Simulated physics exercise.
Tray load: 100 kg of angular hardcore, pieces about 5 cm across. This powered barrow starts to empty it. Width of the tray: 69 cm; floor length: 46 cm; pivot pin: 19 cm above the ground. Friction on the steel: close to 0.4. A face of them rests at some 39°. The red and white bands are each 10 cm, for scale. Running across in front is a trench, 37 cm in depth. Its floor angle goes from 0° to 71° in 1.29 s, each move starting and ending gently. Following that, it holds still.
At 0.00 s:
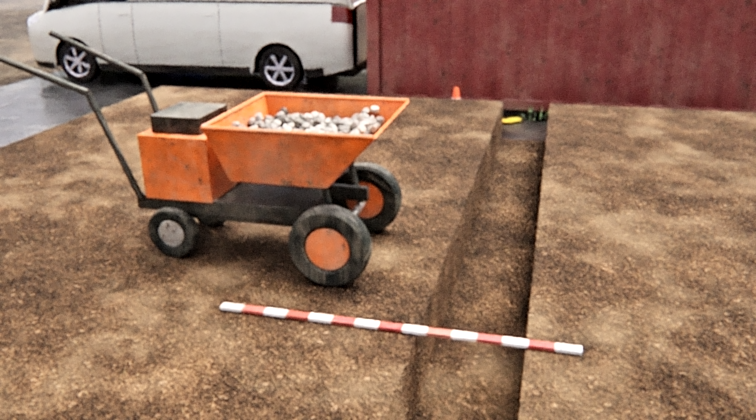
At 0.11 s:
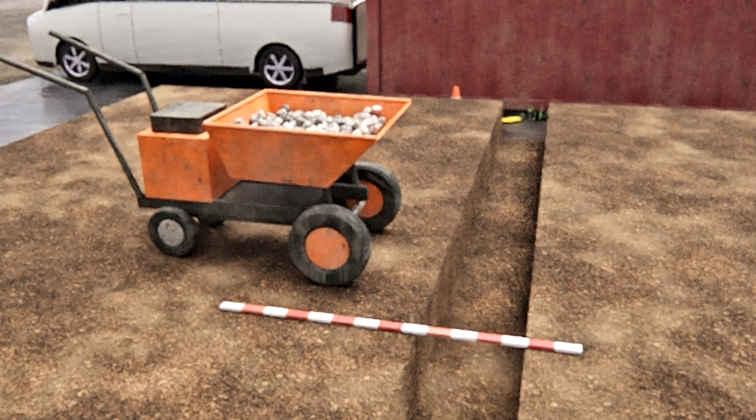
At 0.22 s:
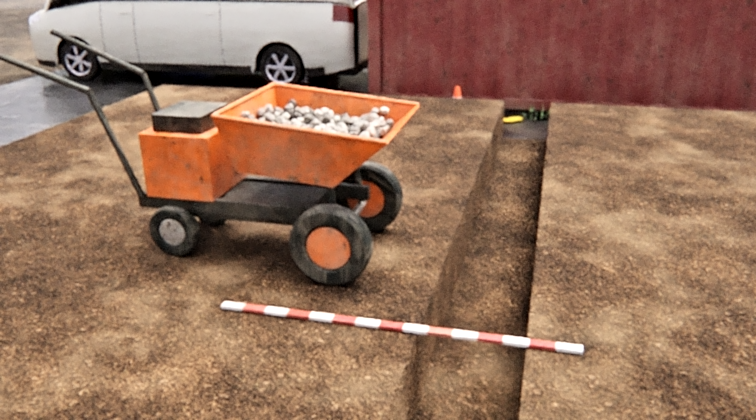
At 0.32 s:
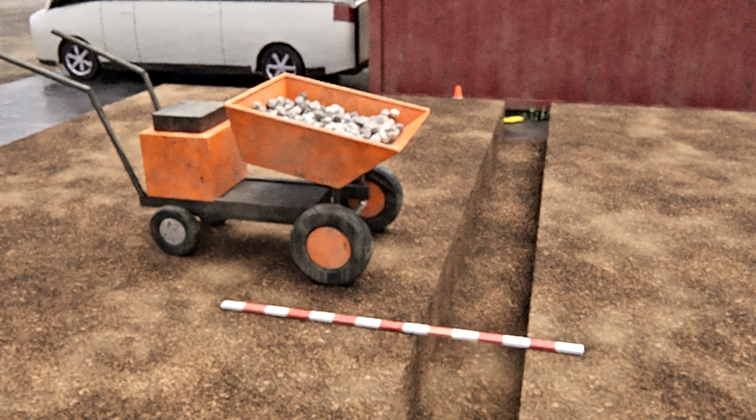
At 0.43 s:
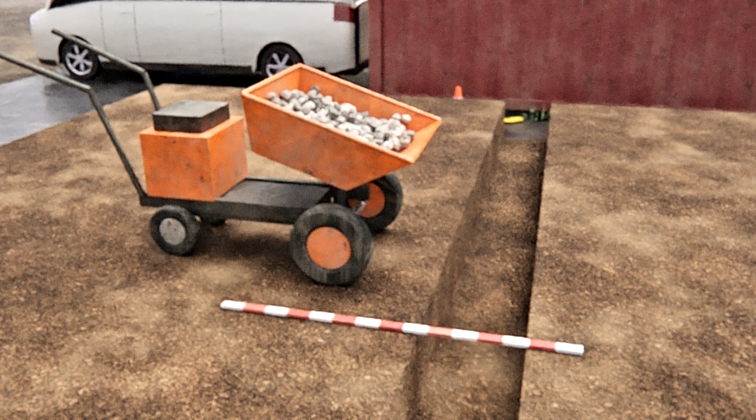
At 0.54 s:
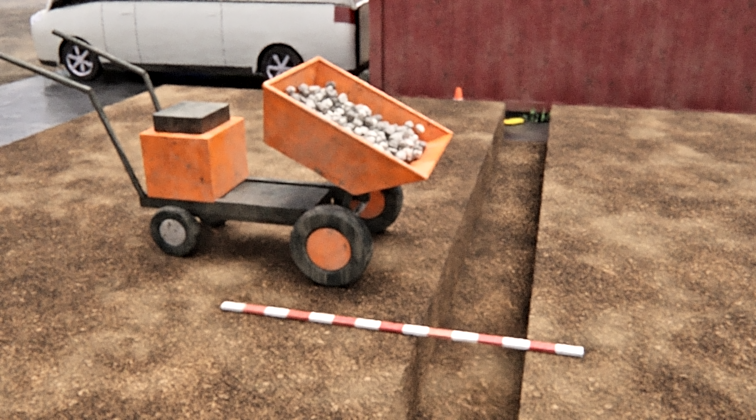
An orange powered barrow loaded with pale stones stood beside a narrow trench, near a red and white striped pole, and its tray slowly tilted up at the back, lowering its front lip toward the right.
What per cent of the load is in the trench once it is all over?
100 %.
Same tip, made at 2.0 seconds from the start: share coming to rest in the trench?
Around 100 per cent would end in the trench.
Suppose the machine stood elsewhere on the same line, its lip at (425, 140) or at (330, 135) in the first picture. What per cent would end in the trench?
I'd expect some 55 per cent, then some 100.
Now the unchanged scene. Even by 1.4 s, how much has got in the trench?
Close to 35 per cent has got there by then.
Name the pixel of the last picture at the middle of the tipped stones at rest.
About (496, 325).
After 1.0 s the floor is at 60°; 100 % in the tray; the foremost stones are at (455, 214).
After 1.4 s the floor is at 71°; 66 % in the tray, 34 % in the trench; the foremost stones are at (526, 309).
After 1.7 s the floor is at 71°; 25 % in the tray, 75 % in the trench; the foremost stones are at (539, 311).
After 3.7 s the floor is at 71°; 0 % in the tray, 100 % in the trench; the foremost stones are at (549, 319).
